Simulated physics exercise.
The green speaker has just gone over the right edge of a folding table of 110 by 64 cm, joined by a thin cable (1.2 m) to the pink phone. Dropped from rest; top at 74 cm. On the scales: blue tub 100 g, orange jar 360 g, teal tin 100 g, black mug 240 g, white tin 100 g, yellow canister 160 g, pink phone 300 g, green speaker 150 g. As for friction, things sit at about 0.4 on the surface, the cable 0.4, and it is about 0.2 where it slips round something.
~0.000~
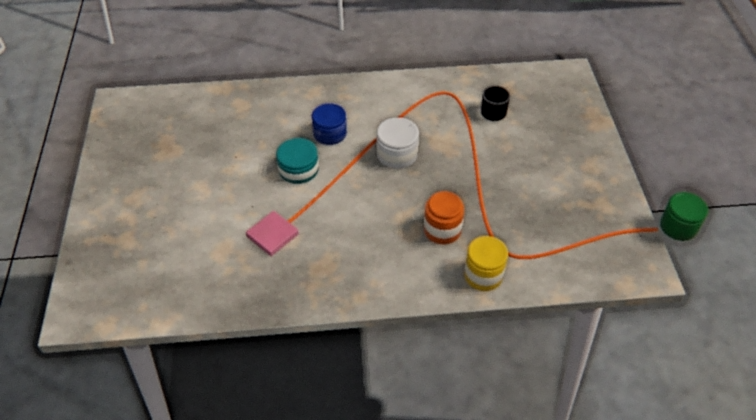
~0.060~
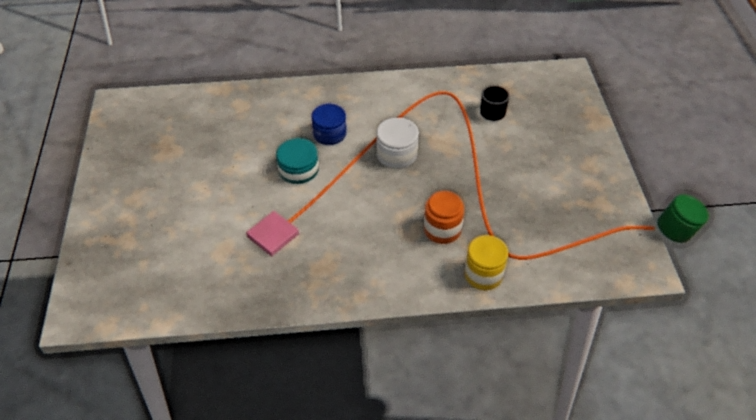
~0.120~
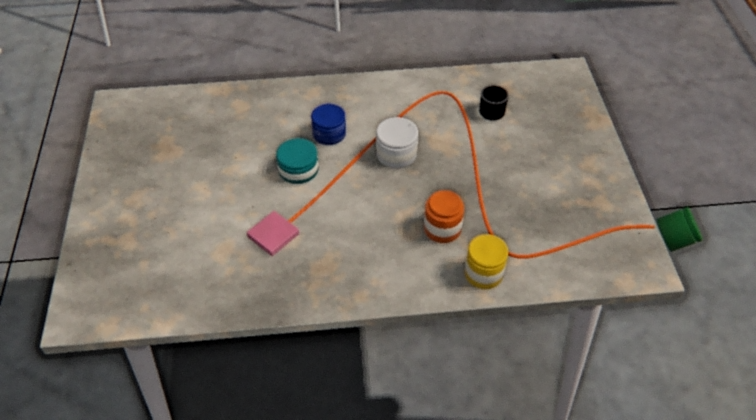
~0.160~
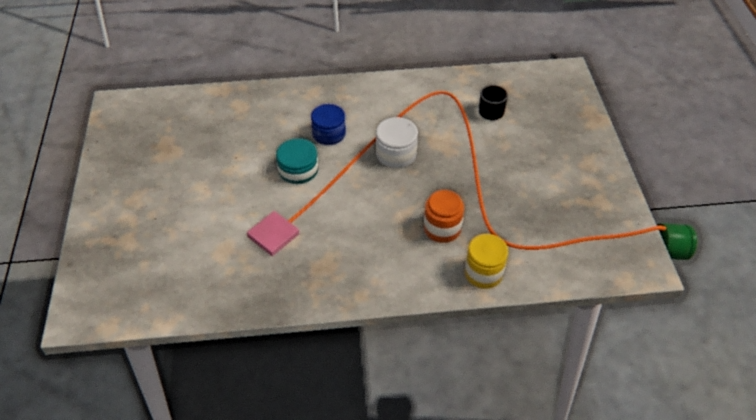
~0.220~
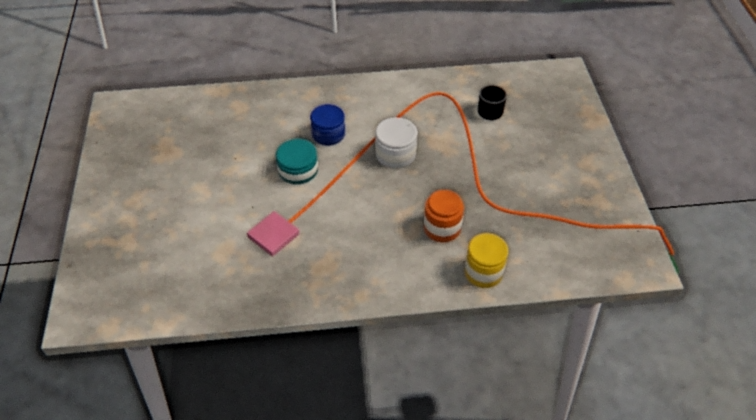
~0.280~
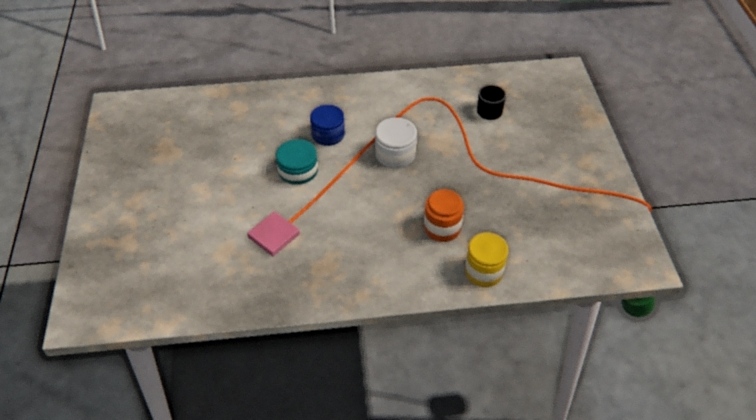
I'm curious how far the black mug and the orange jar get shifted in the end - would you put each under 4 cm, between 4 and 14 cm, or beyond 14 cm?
The black mug relocates just a touch; the orange jar relocates just a touch.
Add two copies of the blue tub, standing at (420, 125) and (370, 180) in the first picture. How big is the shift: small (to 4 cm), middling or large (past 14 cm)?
Shift 1: Major. Shift 2: Minor.
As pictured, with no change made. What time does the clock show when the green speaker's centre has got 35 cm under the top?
At about 0.34 s.
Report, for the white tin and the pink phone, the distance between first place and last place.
White tin roughly 15 cm, pink phone roughly 4 cm.
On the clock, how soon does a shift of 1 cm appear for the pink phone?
Pink phone: Roughly 0.46 s.
By 0.5 s, the cable's tail end at (295, 218); white tin 14 cm off its start, green speaker over the edge, pink phone 2 cm off its start.
By 0.7 s, the cable's tail end at (299, 219); green speaker over the edge, white tin 14 cm off its start, pink phone 2 cm off its start.
By 1.0 s, the cable's tail end at (306, 219); green speaker over the edge, white tin 14 cm off its start at (421, 183), pink phone 3 cm off its start at (288, 224).
By 1.2 s, the cable's tail end at (307, 219); green speaker over the edge, white tin 14 cm off its start, pink phone 3 cm off its start.
By 2.4 s, the cable's tail end at (307, 219); orange jar 1 cm off its start at (447, 204), black mug 0 cm off its start at (492, 93), green speaker over the edge, white tin 14 cm off its start at (421, 183).
